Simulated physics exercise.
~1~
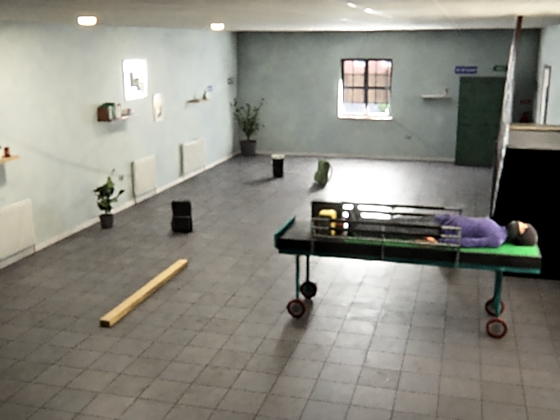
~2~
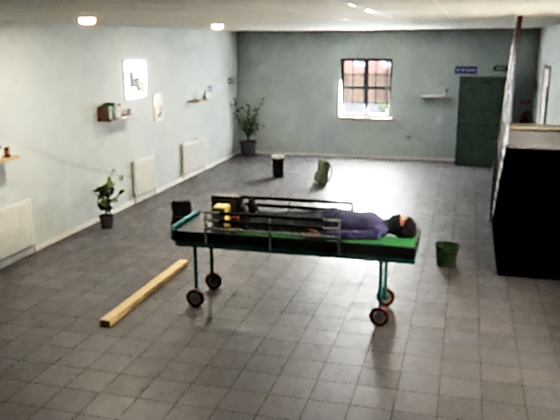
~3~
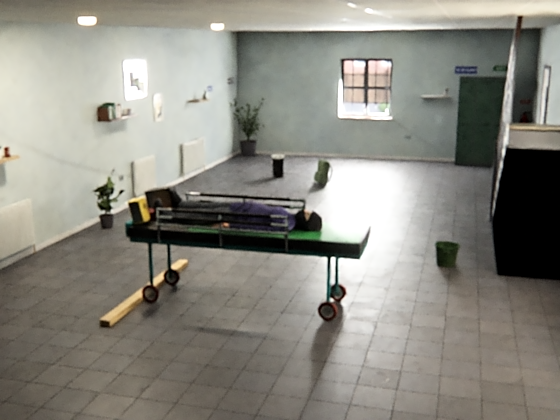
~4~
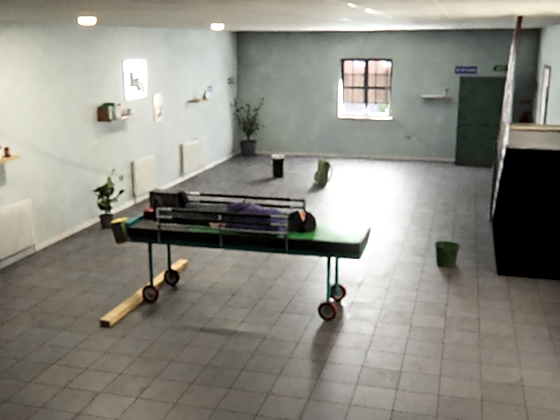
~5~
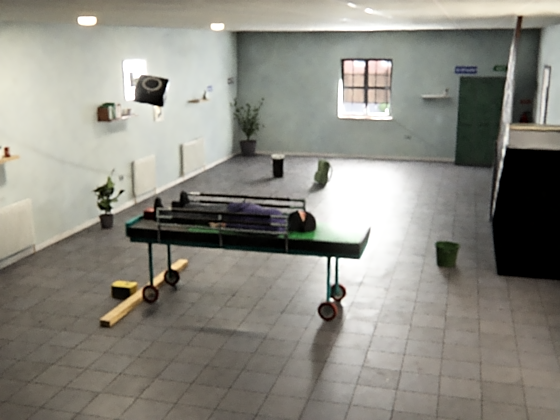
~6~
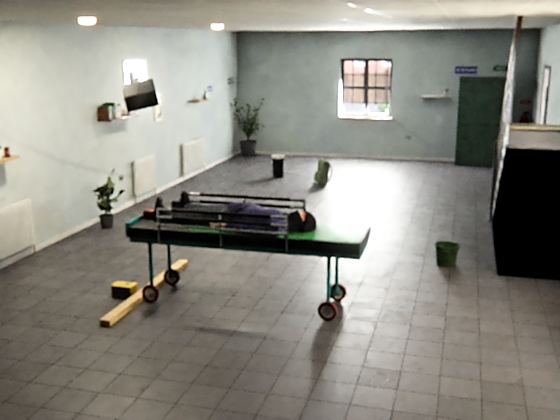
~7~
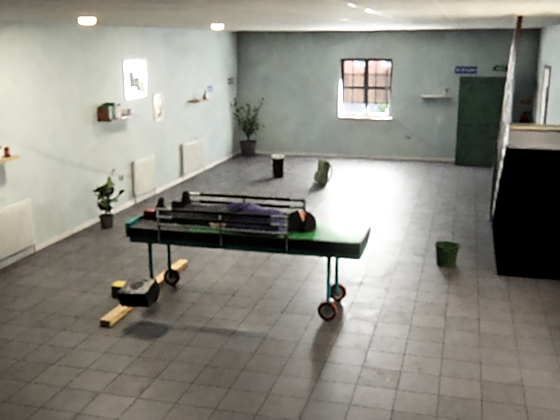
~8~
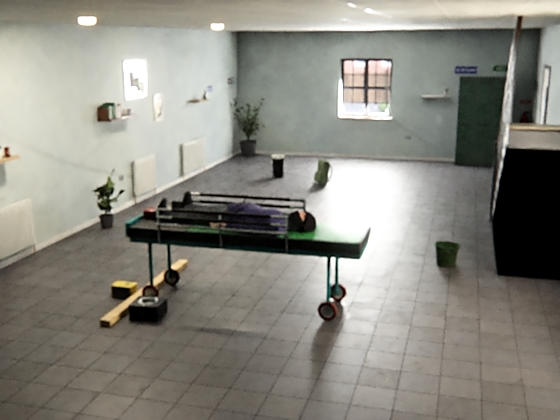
A trolley carrying a person rolls left, stops at a sill, and two items drop off.
